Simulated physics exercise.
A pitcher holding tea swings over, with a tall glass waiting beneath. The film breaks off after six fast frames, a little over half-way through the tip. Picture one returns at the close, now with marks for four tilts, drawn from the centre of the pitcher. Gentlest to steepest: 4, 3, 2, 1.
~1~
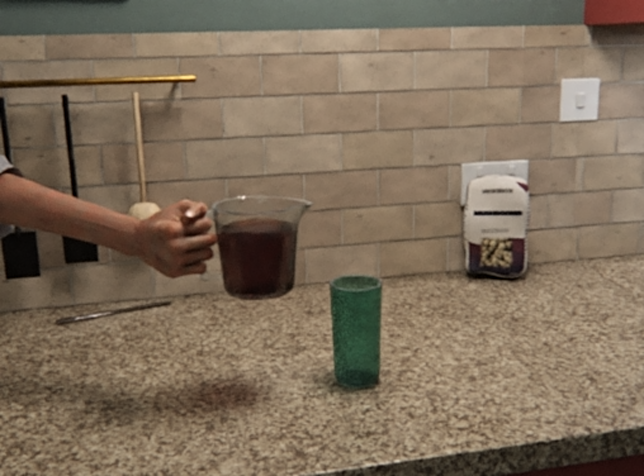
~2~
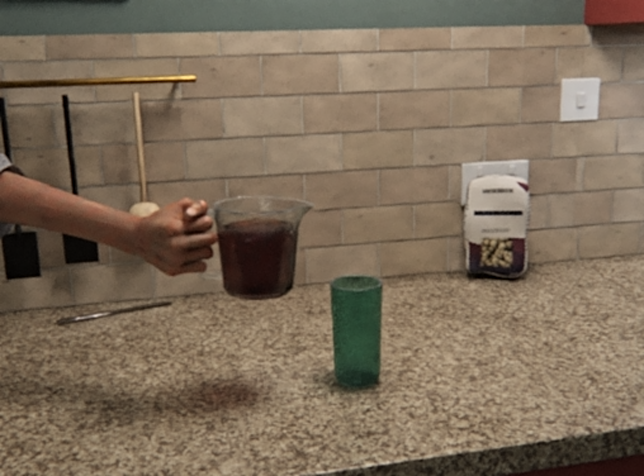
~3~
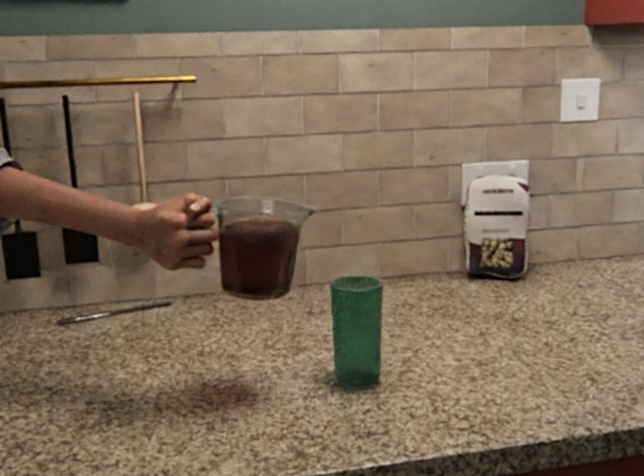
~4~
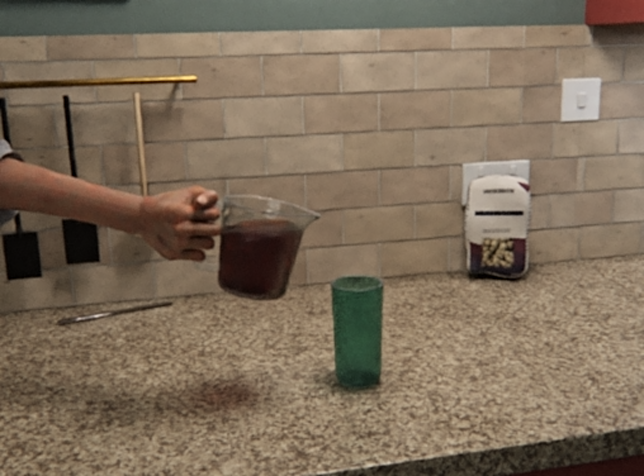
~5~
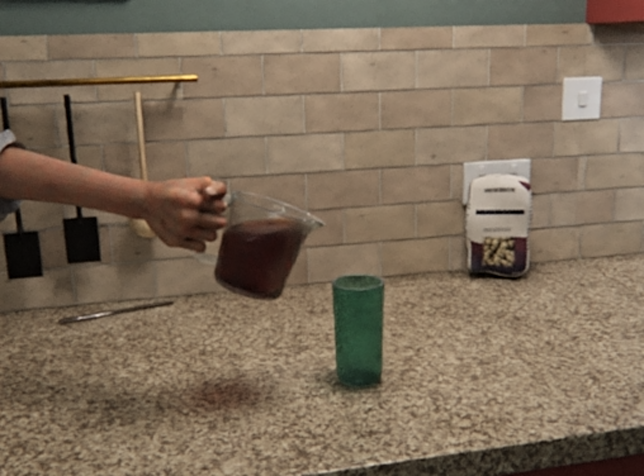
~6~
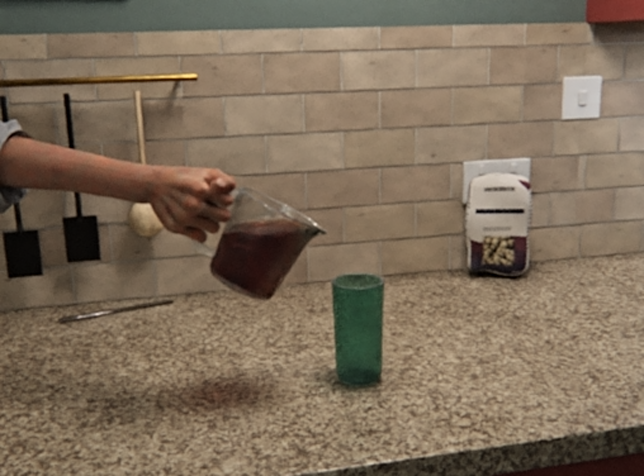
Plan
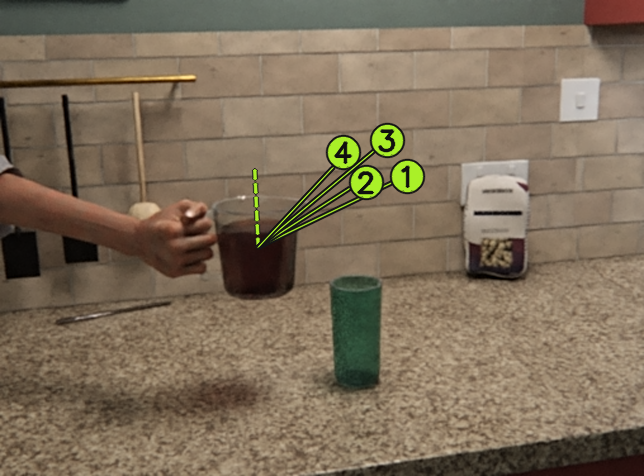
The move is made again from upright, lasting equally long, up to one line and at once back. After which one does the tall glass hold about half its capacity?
3.
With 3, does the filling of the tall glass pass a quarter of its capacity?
Yes, clearly.
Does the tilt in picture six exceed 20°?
Yes, it does.
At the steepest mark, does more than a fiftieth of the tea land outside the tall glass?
Yes.
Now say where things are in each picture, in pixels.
The first picture shows upright, lip at (311, 203); rim of the tall glass round (356, 282); nothing has left yet.
The second picture shows upright, lip at (313, 205); nothing has left yet.
The third picture shows tipped about 6°, lip at (316, 209); nothing has left yet.
The fourth picture shows tipped about 12°, lip at (320, 216); nothing has left yet.
The fifth picture shows tipped about 21°, lip at (324, 223); nothing has left yet.
The sixth picture shows tipped about 29°, lip at (326, 232); nothing has left yet.
In lime, 1 at (391, 182); 2 at (349, 188); 3 at (373, 151); 4 at (333, 167).
With 1, the tall glass ends with about 68 % of what it can hold; 15 % of the tea is spilt.
With 2, the tall glass ends with about 68 % of what it can hold.
With 3, the tall glass ends with about 50 % of what it can hold.
With 4, the tall glass ends with about 32 % of what it can hold.
